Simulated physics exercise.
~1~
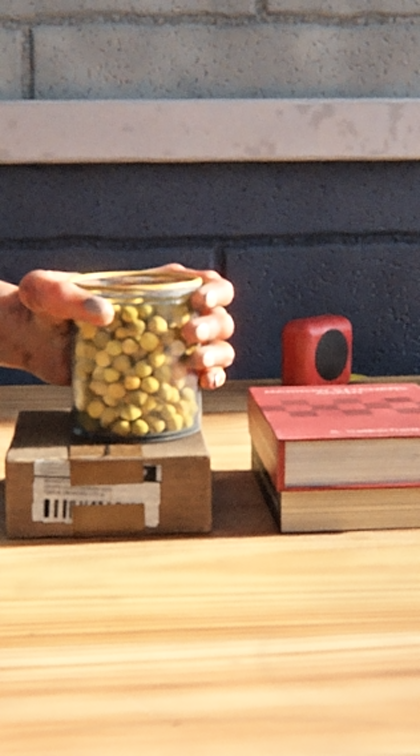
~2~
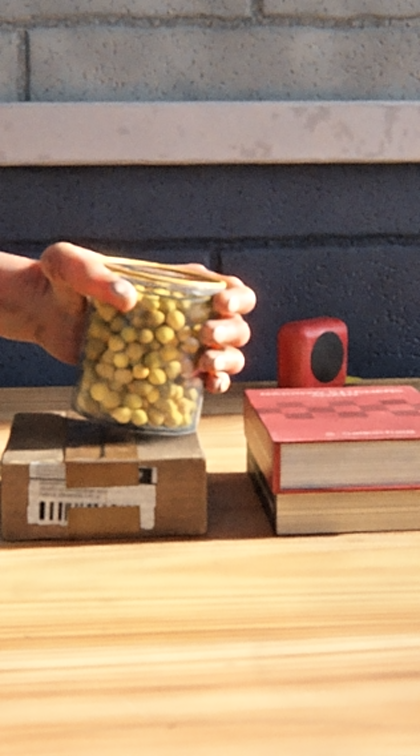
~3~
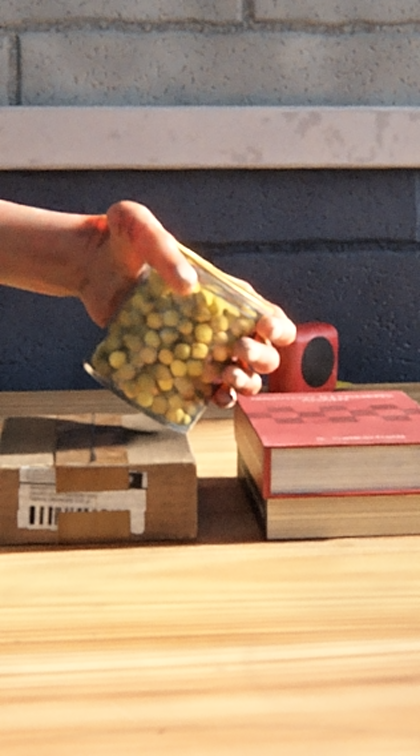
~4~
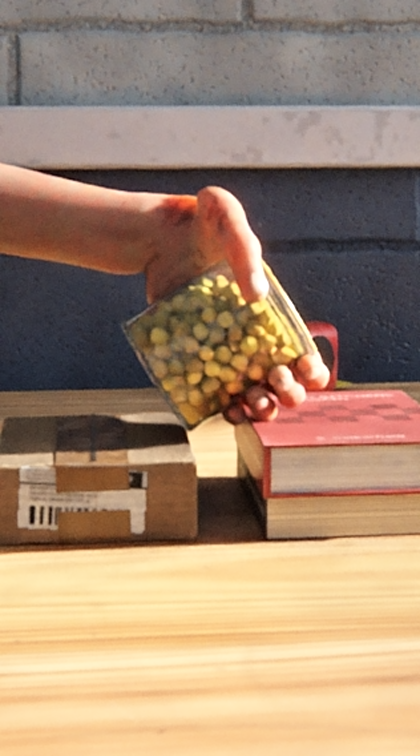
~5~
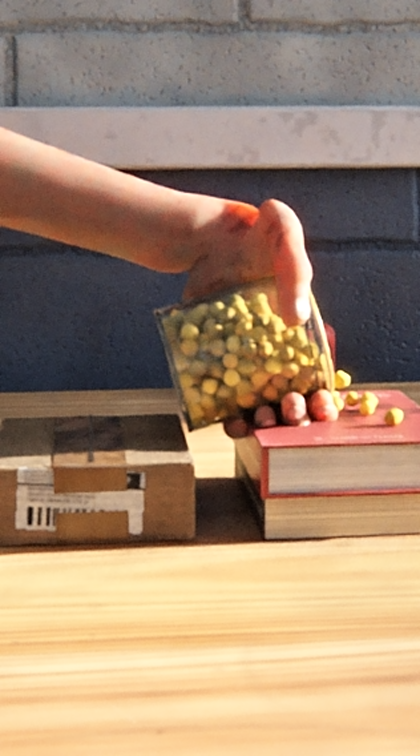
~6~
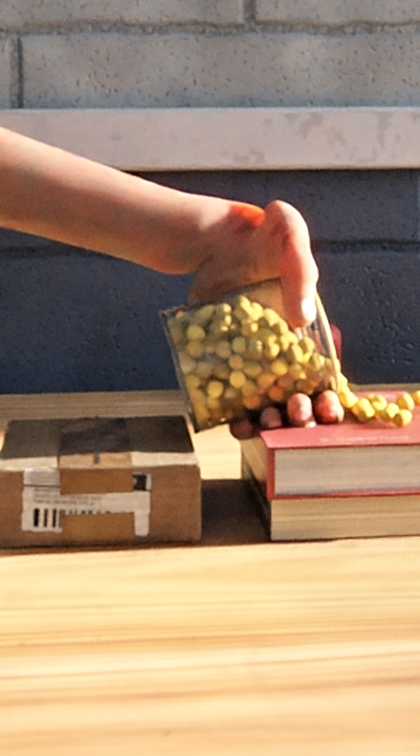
The clip shows a hand lifting an open glass jar of yellowish-green balls off a cardboard box and tipping it rightward towards a pile of red-covered books, until it leans steeply against the pile and a small part of the balls spills onto the top book.
